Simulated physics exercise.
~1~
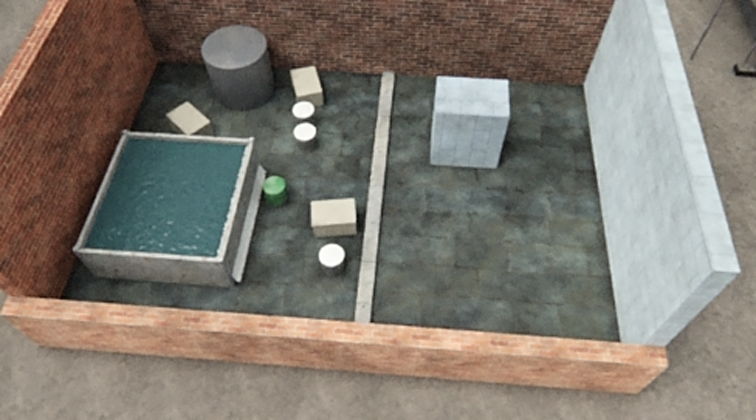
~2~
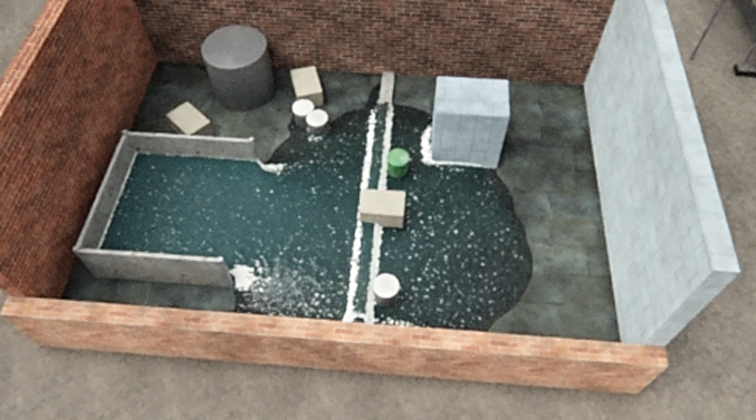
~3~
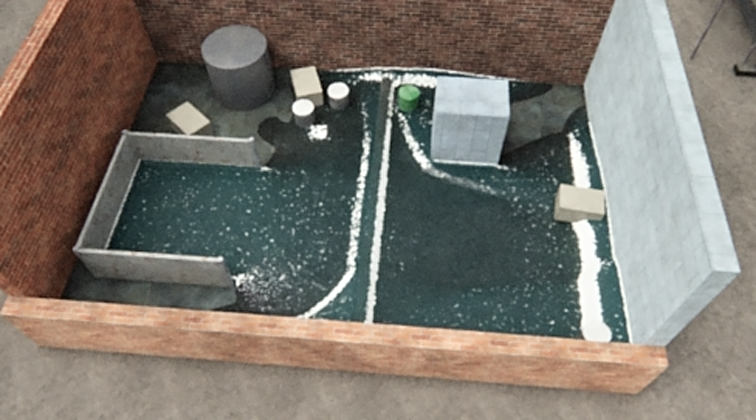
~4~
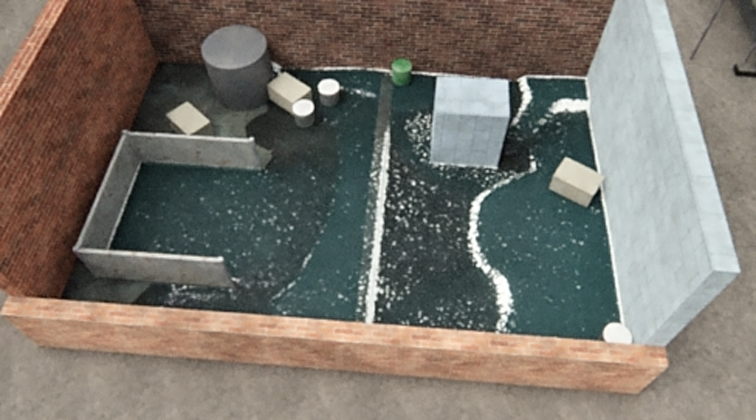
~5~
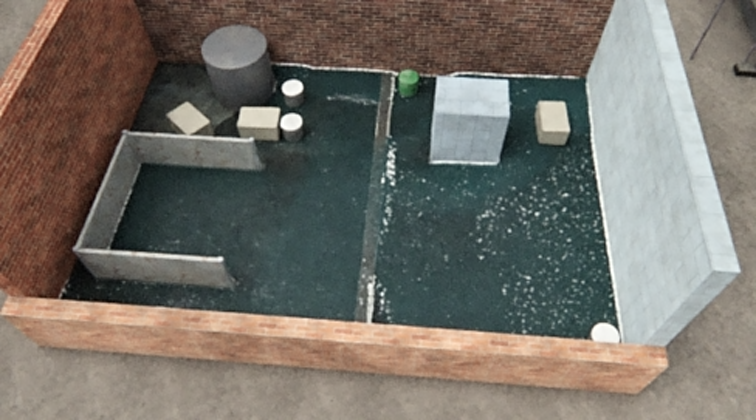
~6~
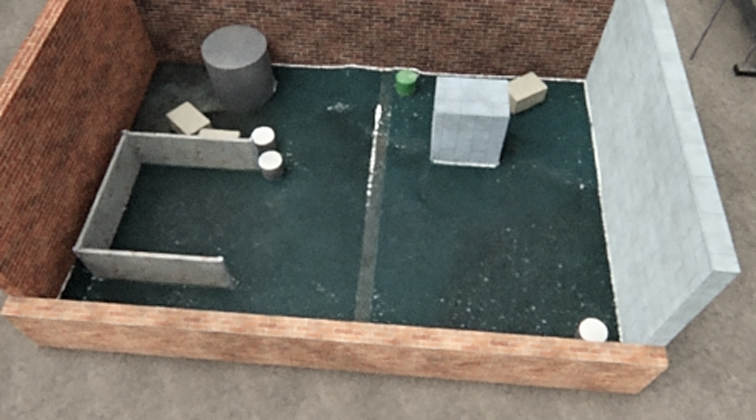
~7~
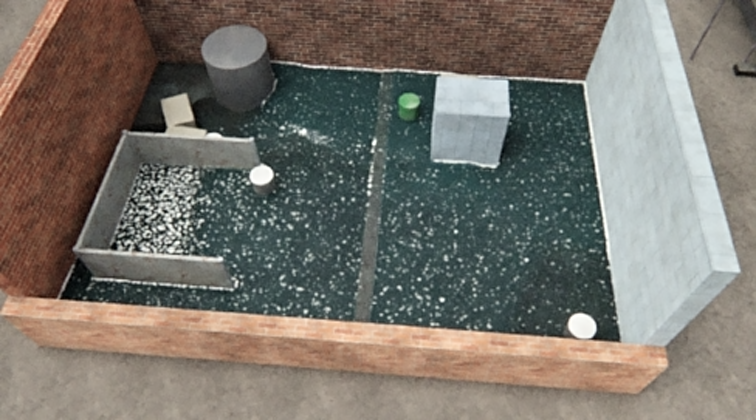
Water bursting from an open tank floods a walled yard, carrying a green pail over the kerb, where it ends afloat.
